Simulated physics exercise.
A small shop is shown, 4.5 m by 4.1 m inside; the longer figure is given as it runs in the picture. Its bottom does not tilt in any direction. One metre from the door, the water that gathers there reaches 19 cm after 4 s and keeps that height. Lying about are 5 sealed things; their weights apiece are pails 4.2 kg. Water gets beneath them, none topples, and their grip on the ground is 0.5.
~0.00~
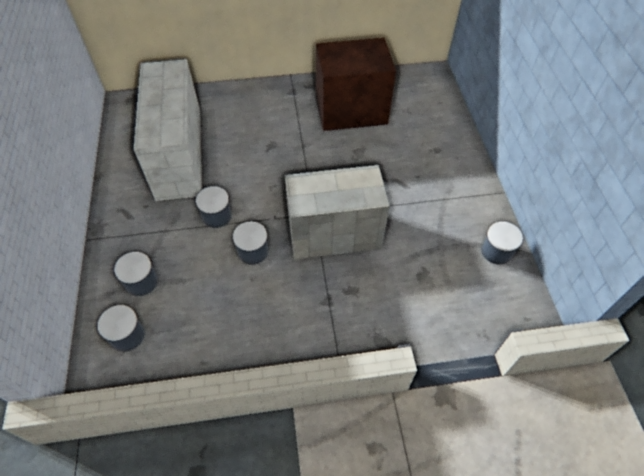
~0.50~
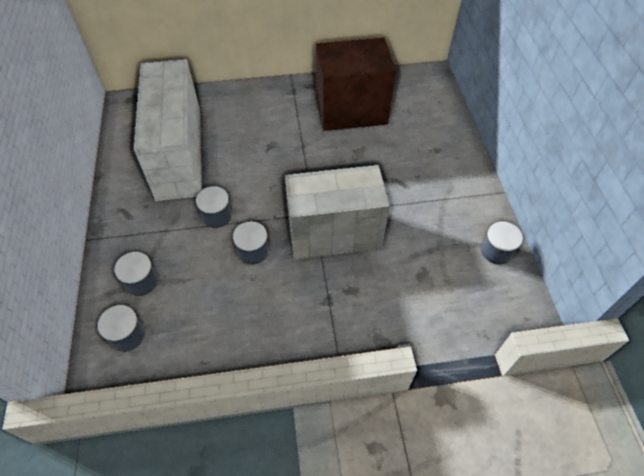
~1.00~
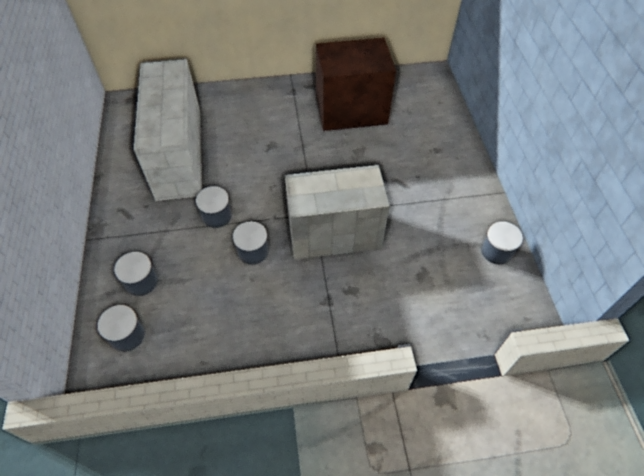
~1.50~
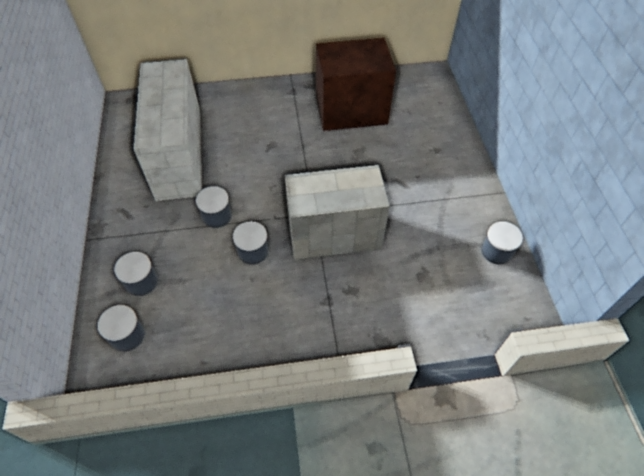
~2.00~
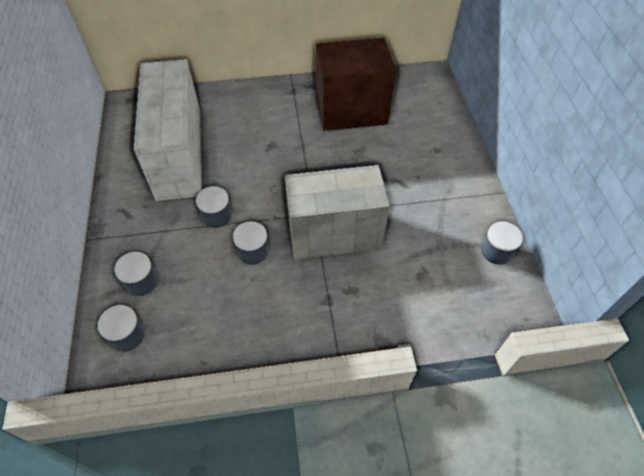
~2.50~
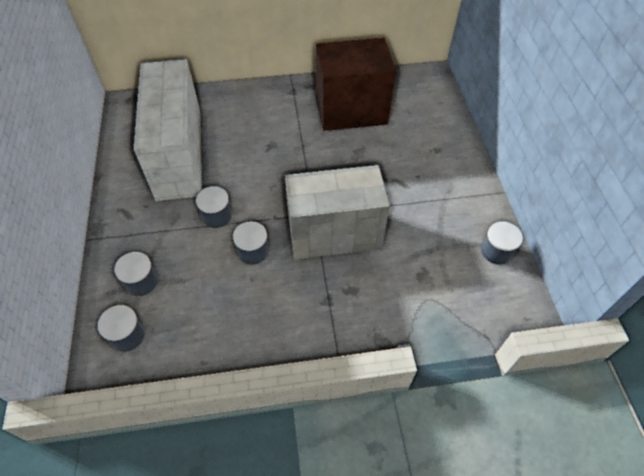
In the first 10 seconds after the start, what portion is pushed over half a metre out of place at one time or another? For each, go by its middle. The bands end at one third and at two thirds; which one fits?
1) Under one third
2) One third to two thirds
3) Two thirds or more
Under one third.
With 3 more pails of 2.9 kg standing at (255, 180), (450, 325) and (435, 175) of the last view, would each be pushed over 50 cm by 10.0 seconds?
Well, it goes below, above, above.
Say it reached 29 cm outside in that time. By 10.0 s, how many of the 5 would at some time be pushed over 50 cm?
So the tally would be 3.
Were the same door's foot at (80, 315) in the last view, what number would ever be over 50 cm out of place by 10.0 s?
You'd get 5 in that case.
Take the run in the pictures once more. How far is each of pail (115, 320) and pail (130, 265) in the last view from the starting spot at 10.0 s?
They've ended up 10 cm and 0 cm away, in that order.
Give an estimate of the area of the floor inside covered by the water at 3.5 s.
Flooded: Near 2.5 m2.
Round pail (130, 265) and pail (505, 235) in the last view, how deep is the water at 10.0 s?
First about 4 cm, second about 10 cm.
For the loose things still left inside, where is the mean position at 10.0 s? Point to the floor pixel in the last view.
They're centred close to (232, 222).
After 3.5 s 0 of 5 are over 50 cm from their spots; 0 afloat.
After 4.5 s 0 of 5 are over 50 cm from their spots; 0 afloat.
After 7.0 s 1 of 5 are over 50 cm from their spots; 0 afloat.
After 10.0 s 1 of 5 are over 50 cm from their spots, and 1 have been at some point; 1 afloat.
